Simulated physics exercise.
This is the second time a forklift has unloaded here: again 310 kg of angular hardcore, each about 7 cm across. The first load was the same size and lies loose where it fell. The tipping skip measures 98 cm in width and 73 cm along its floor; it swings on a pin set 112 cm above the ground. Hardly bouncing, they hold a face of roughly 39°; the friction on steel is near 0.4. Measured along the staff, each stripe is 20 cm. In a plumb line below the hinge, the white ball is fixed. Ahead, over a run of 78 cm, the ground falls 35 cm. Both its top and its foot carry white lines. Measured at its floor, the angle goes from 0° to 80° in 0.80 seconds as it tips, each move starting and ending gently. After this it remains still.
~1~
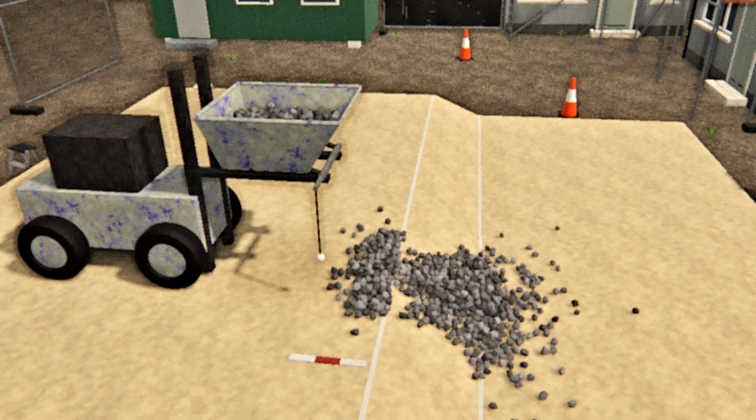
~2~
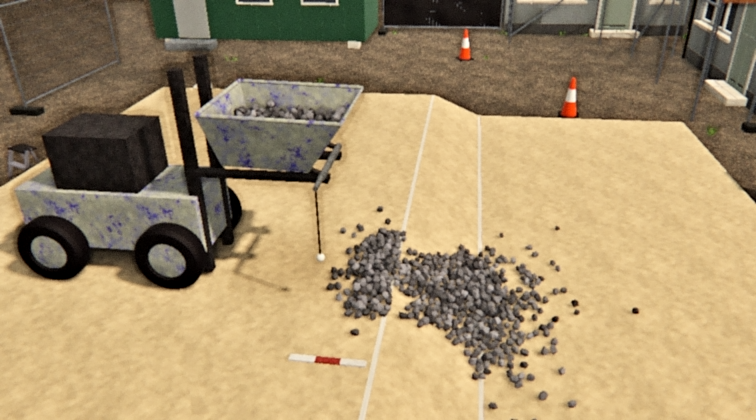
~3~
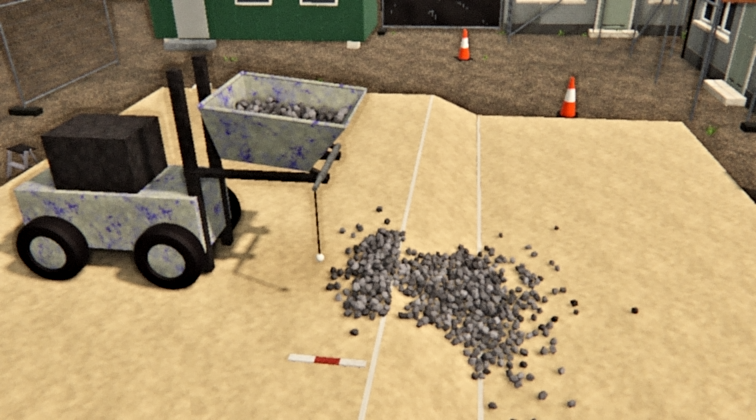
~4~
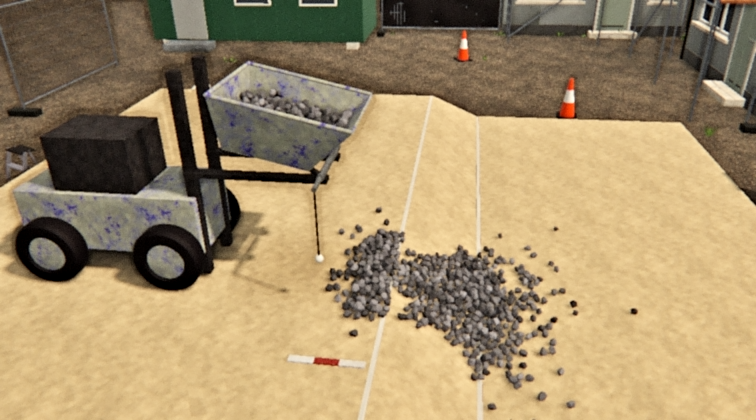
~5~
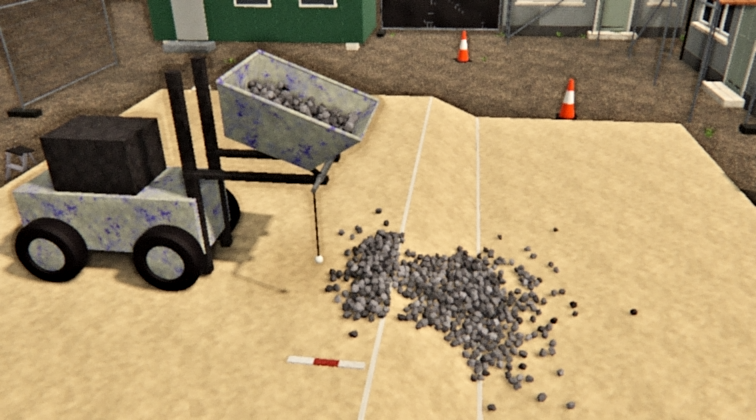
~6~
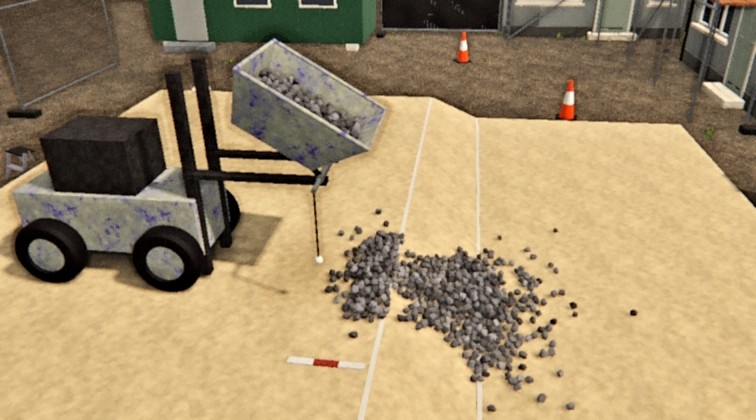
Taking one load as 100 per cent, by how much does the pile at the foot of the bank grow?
It grows by roughly 56 per cent.
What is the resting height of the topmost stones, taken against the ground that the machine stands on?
It reaches near 18 cm up from the ground.
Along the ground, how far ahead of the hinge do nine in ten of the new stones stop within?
Roughly 190 centimetres.
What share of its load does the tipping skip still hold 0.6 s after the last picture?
Held: Around 95 % of the load.
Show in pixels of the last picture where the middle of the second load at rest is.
I'd say close to (477, 300).
Then, 0.3 s after the last picture the floor is at 68°; in per cent of one load, 100 in the tipping skip, 68 on the top or the slope, 32 at the foot of the bank; the foremost stones are at (569, 284).
Then, 0.6 s after the last picture the floor is at 80°; in per cent of one load, 94 in the tipping skip, 74 on the top or the slope, 32 at the foot of the bank; the foremost stones are at (569, 284).
Then, 0.9 s after the last picture the floor is at 80°; in per cent of one load, 32 in the tipping skip, 123 on the top or the slope, 45 at the foot of the bank; the foremost stones are at (569, 284).
Then, 3.5 s after the last picture the floor is at 80°; in per cent of one load, 0 in the tipping skip, 112 on the top or the slope, 88 at the foot of the bank; the foremost stones are at (631, 329). Net gain at the foot of the bank, 56.
